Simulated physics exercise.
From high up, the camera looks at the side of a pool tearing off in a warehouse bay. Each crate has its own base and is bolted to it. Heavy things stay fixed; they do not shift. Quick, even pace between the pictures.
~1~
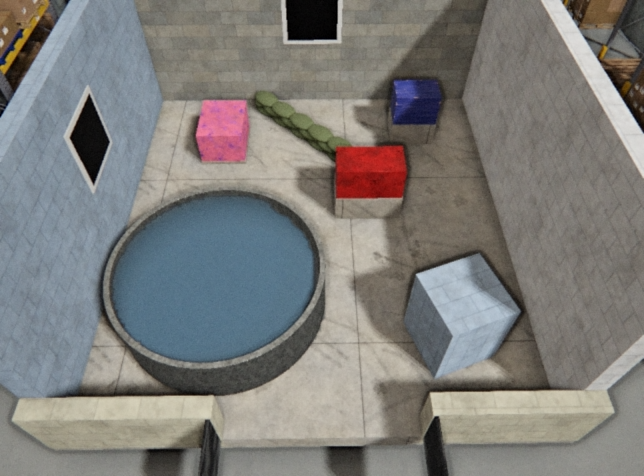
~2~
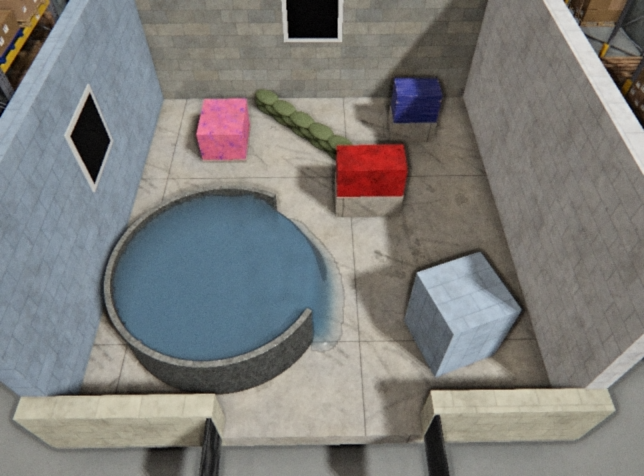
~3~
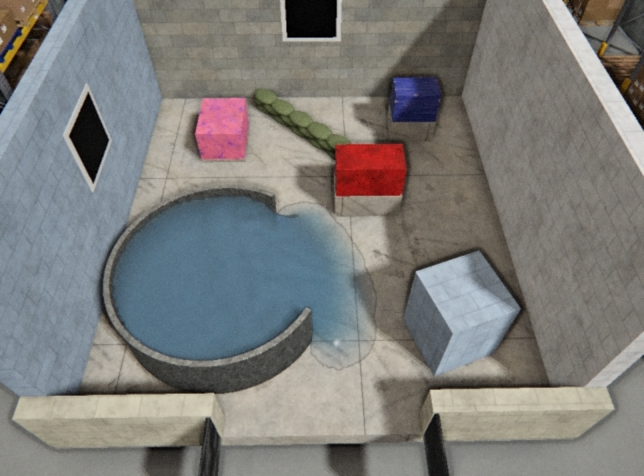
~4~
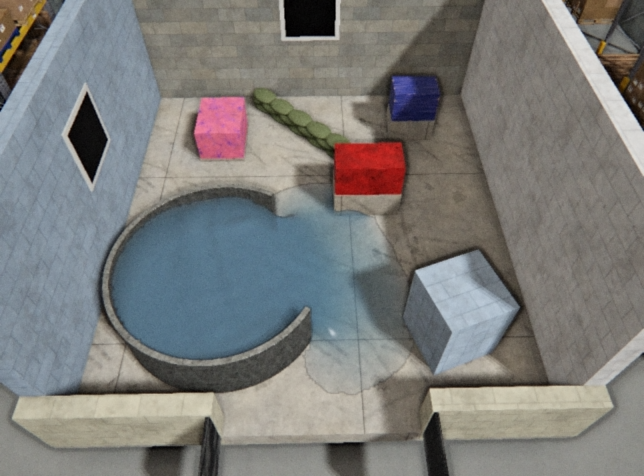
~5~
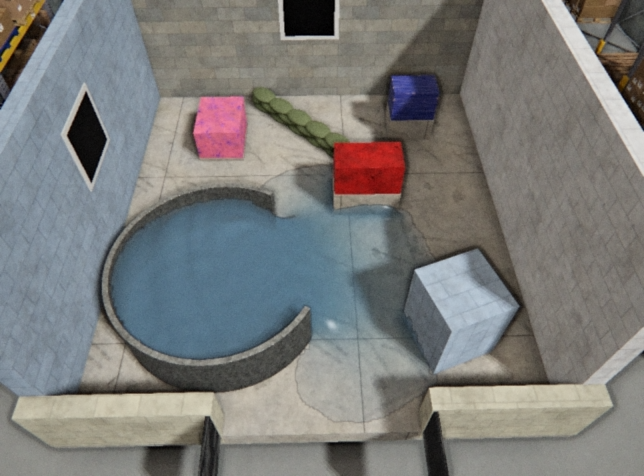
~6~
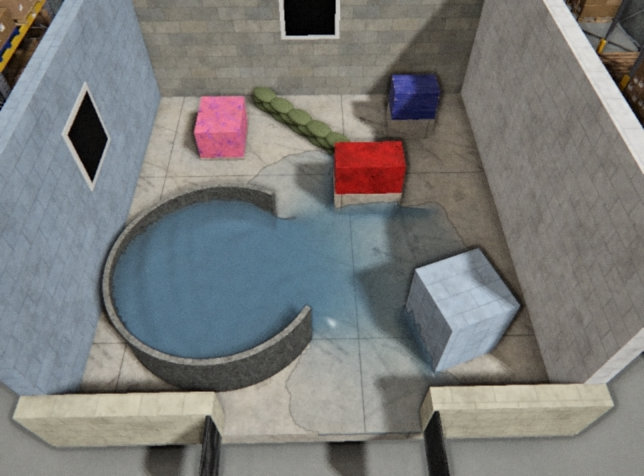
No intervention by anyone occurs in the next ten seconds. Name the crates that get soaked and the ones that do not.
The red crate does not get soaked; the blue crate does not get soaked; the pink crate gets soaked.
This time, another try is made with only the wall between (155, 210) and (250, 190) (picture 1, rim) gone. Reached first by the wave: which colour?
My answer: The pink-painted one.
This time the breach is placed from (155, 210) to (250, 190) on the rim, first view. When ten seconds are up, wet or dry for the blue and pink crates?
Blue crate: Untouched; pink crate: Overtopped.
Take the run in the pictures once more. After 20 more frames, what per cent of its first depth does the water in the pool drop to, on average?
Near 28 in a hundred.
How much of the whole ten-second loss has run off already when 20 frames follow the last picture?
About 30 per cent.
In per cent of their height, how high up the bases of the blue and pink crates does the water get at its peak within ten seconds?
Taking them in the order asked, 60 percent and 300 percent.
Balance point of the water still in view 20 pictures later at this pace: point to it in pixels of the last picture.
About (355, 243) in the last view.
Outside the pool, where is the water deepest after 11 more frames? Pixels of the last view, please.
At about (498, 249).
A moment on, water covers 35 % of the floor; the red crate water round its plinth, the blue crate water round its plinth, the pink crate water round its plinth.
Next, water covers 50 % of the floor; the red crate water round its plinth, the blue crate water round its plinth, the pink crate water round its plinth.
Then, water covers 70 % of the floor; the red crate water round its plinth, the blue crate water round its plinth, the pink crate water round its plinth.
Later, water covers 95 % of the floor; the red crate water round its plinth, the blue crate water round its plinth, the pink crate water round its plinth.
In the end, water covers 95 % of the floor; the red crate stayed above the water, the blue crate stayed above the water, the pink crate was topped.
